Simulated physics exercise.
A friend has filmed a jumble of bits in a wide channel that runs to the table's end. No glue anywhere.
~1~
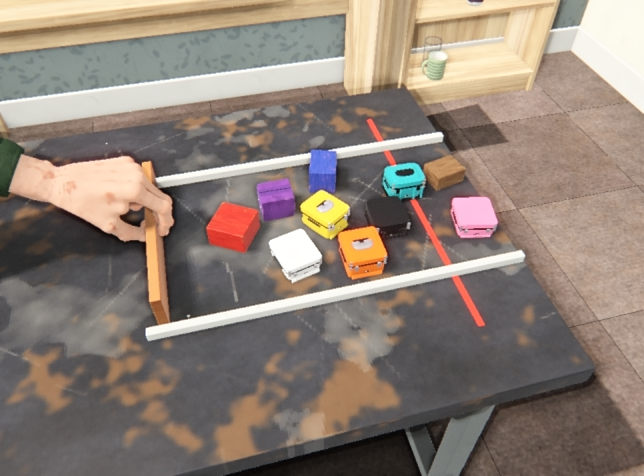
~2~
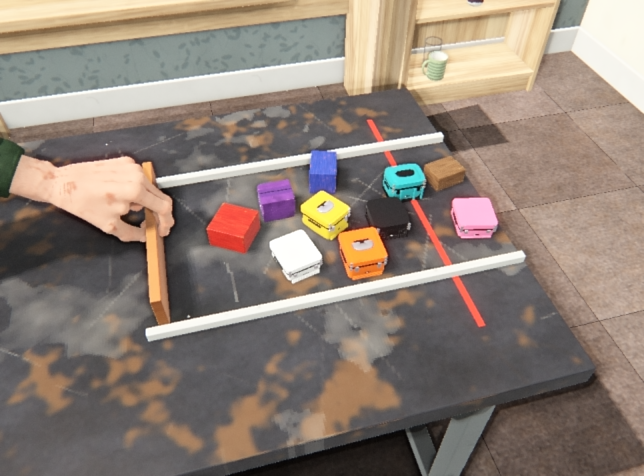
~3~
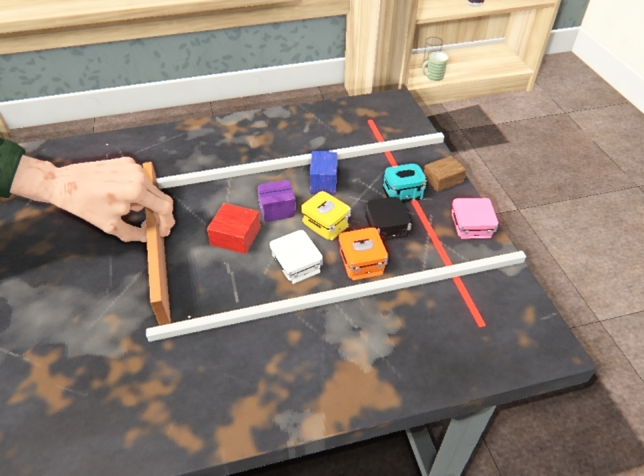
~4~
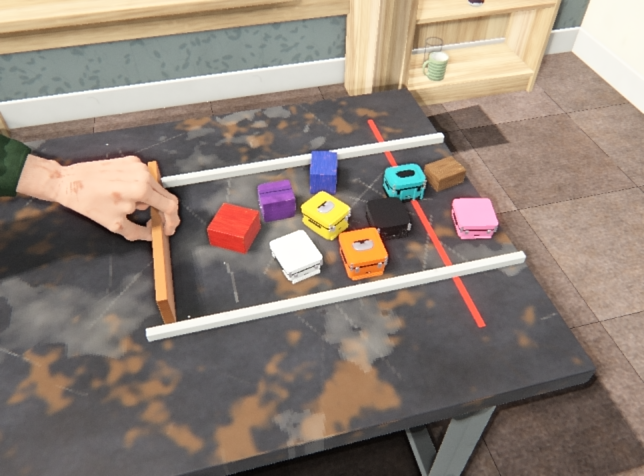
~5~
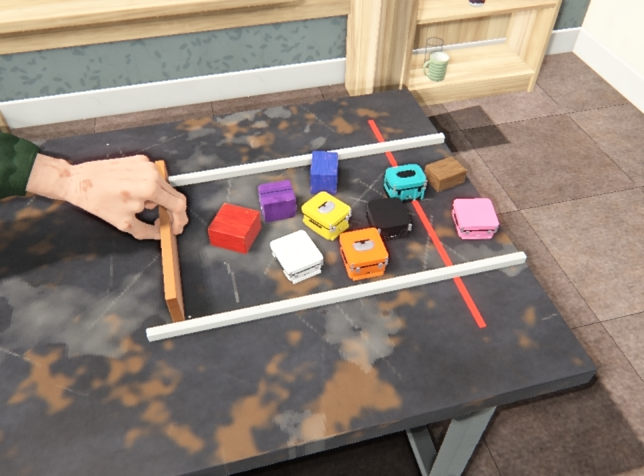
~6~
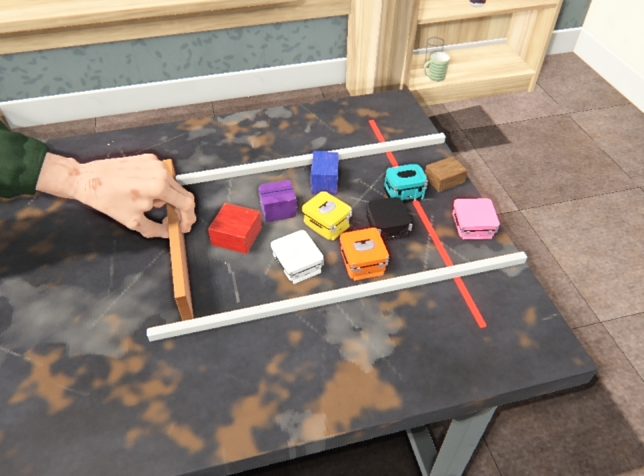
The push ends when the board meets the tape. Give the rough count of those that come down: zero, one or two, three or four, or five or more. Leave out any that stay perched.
As it turns out, the number that fall off is three or four.
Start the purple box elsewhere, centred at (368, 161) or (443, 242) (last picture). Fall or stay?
In turn it is kept; is lost.
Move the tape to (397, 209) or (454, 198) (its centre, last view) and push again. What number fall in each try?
In that order 1 and 7.
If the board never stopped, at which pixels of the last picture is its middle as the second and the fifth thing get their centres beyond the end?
First at (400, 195), next at (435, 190).
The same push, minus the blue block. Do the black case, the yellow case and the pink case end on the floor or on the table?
The black case comes down, the yellow case does not fall, the pink case goes over.
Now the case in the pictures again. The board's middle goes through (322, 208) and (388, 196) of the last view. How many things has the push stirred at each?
The counts are 7 and 10.
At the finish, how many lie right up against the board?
It touches 3.
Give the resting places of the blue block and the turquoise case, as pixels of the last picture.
The blue block stops around (438, 153); the turquoise case around (459, 172).
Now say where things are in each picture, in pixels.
Pink case (473, 218); brown block (444, 173); turquoise case (403, 183); board (155, 237); tape (415, 204), in the first picture.
Brown block (444, 173); blue block (323, 172), in the second picture.
Turquoise case (404, 184); black case (387, 219), in the third picture.
Pink case (473, 219); red block (235, 228), in the fourth picture.
Brown block (445, 174); white case (297, 257), in the fifth picture.
Pink case (474, 220); brown block (446, 174); turquoise case (405, 184); board (177, 234); tape (417, 205), in the sixth picture.
A little later, none off yet; pink case at rest near (474, 220); brown block at rest near (446, 174); turquoise case at rest near (405, 184).
When it is over, the number that fall off is three or four; down, black case, brown block and pink case.
